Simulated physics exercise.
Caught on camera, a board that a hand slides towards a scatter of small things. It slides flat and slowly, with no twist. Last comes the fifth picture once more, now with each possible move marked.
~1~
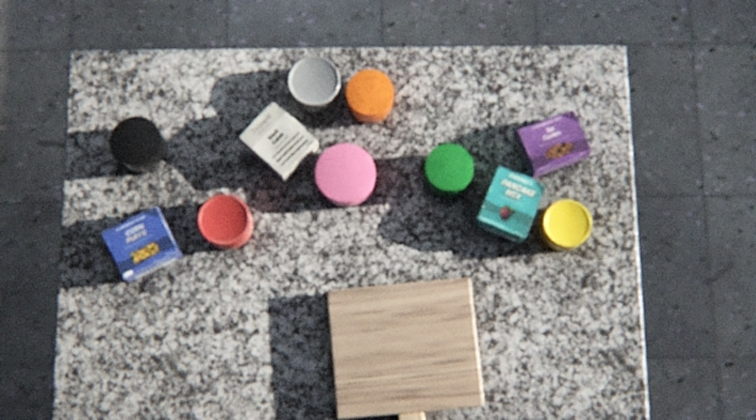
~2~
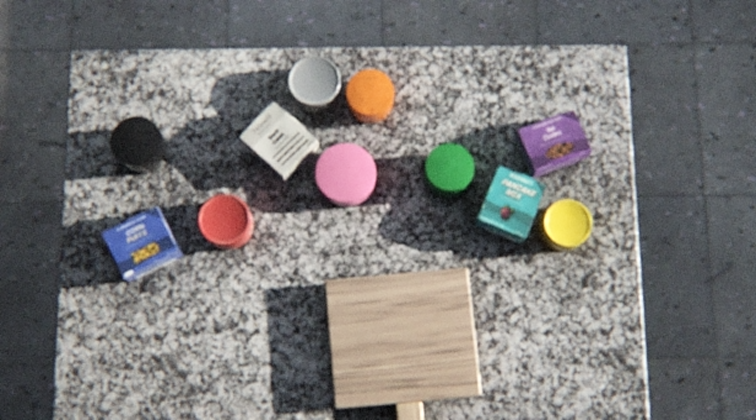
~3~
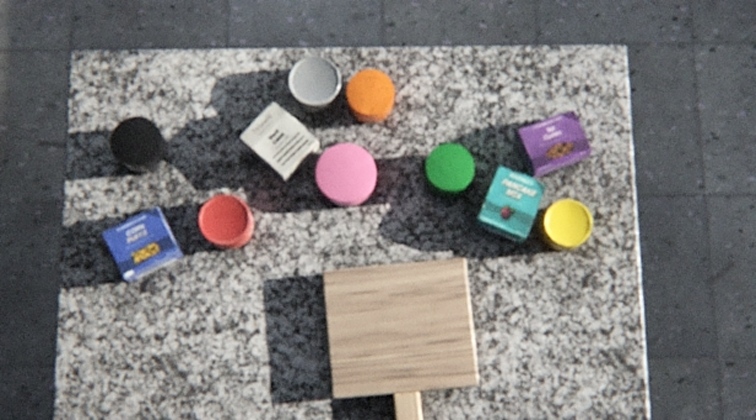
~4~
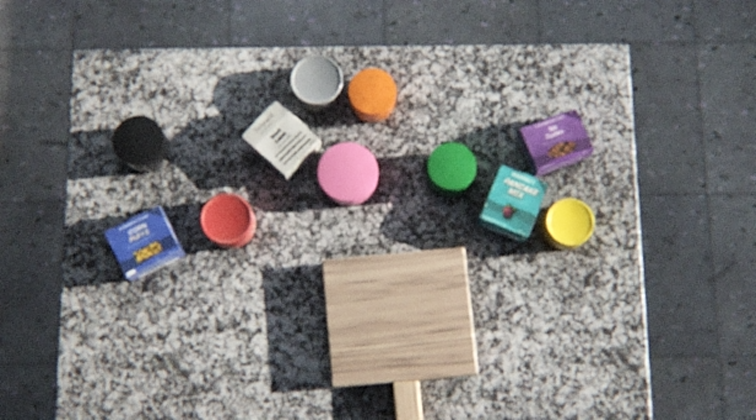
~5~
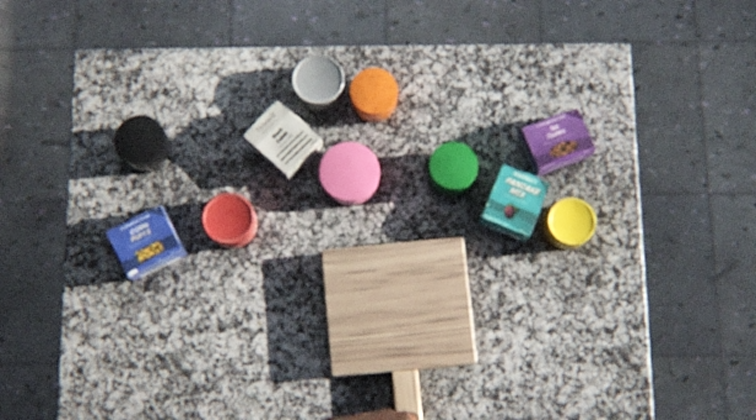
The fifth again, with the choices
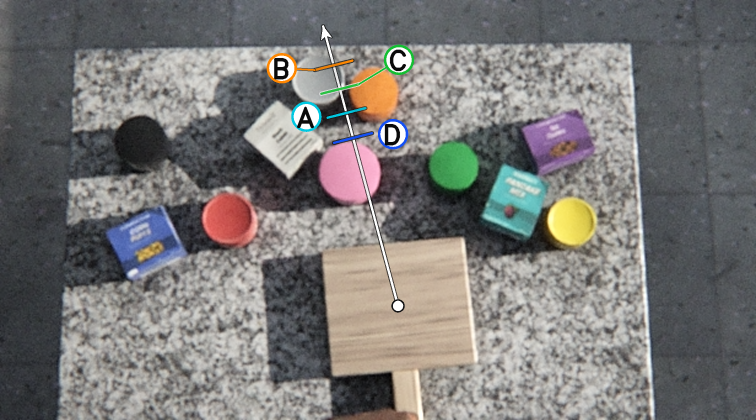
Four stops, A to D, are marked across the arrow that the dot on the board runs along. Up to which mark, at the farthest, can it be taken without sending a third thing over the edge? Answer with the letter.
Mark D.
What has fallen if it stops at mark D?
The grey tub goes over.
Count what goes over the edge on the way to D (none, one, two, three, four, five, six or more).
One.
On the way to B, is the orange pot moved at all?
Yes.
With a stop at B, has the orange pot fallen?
By then, yes.
On the copy, A at (347, 113); B at (334, 65); C at (340, 89); D at (353, 138); the arrow from (398, 306) to (323, 26); the white dot at (398, 306).
On D. First, board (381, 245); green pot (453, 155); pink pot (347, 158).
Then, board (365, 185); grey tub (309, 62); orange pot (390, 64).
Finally, board (353, 141); grey tub over the edge; orange pot (403, 45); one fallen.
By contrast, A drops three; B drops three; C drops three.
